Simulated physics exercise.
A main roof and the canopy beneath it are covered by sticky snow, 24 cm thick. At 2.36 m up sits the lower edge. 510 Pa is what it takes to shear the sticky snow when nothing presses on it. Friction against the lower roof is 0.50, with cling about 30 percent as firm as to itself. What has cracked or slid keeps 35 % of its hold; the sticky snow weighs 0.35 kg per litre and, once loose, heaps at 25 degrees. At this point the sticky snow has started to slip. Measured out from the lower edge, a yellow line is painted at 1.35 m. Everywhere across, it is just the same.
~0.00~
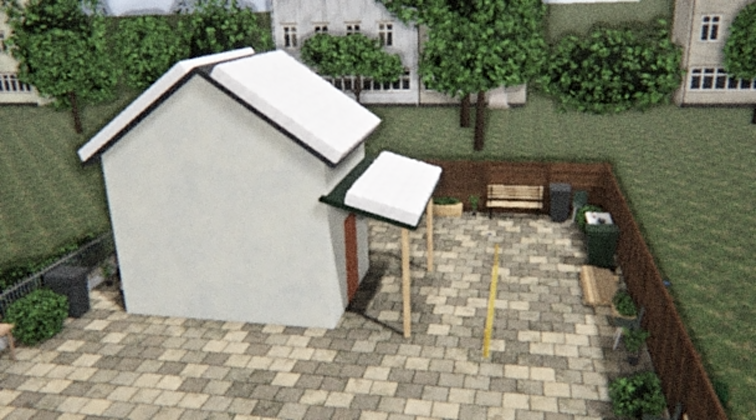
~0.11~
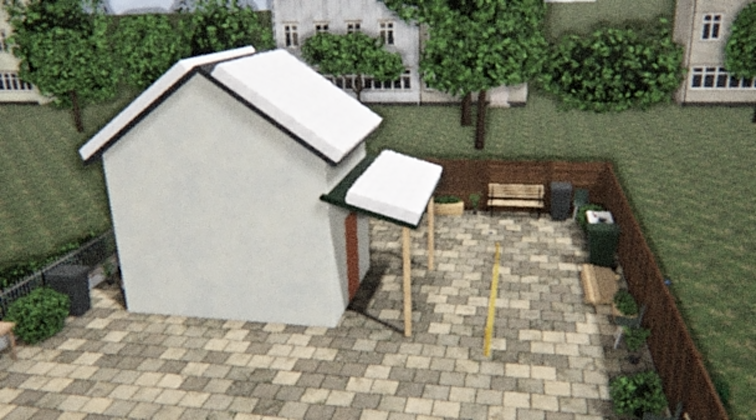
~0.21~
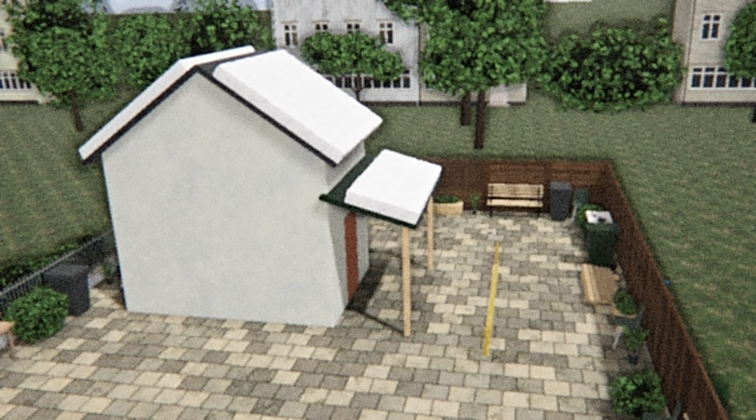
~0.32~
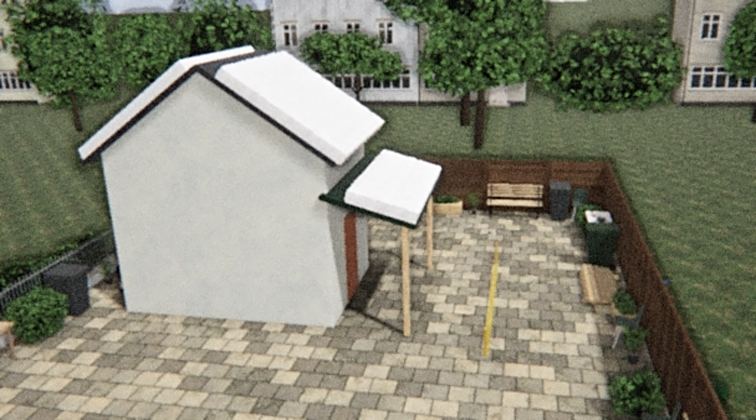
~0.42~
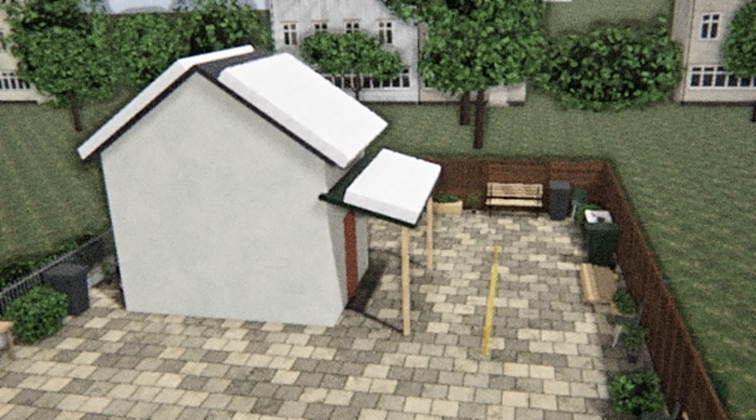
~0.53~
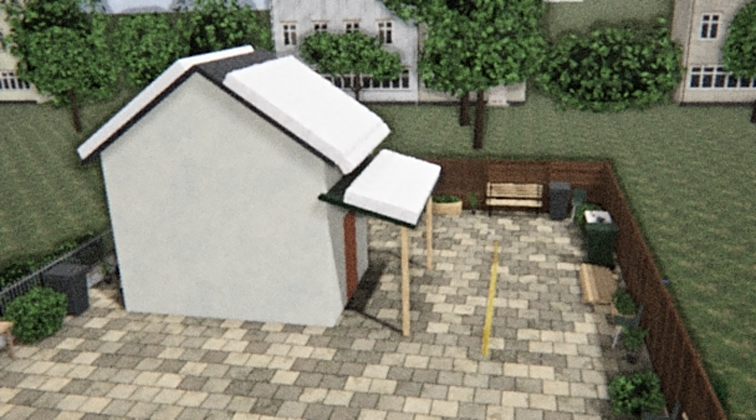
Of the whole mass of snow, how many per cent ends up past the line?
22 %.
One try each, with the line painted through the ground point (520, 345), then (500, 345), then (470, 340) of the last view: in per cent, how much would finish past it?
First try around 8 per cent, second around 16 per cent, third around 30 per cent.
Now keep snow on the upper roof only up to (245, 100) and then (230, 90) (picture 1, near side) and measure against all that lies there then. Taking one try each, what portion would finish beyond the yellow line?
It would be 7 percent the first time and 12 percent the second.
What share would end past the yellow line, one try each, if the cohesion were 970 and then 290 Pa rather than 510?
The answers, in order, are 2 % and 40 %.
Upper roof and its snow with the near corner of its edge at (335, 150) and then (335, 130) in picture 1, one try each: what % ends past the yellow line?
Try 1: Near 40 %; try 2: Near 45 %.
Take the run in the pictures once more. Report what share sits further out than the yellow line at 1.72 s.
Around 0 percent of it.
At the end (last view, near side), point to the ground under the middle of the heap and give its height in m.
Near (470, 340), some 0.3 m high.
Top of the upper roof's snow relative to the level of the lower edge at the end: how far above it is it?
Looks like around 0.7 m above that edge.
After 1.07 s, none is below the lower edge and 0 % is past the line.
After 1.72 s, none is below the lower edge and 0 % is past the line.
After 2.36 s, 42 % is below the lower edge and 6 % is past the line.
After 3.00 s, 55 % is below the lower edge and 22 % is past the line.
After 4.70 s, 60 % is below the lower edge and 22 % is past the line.
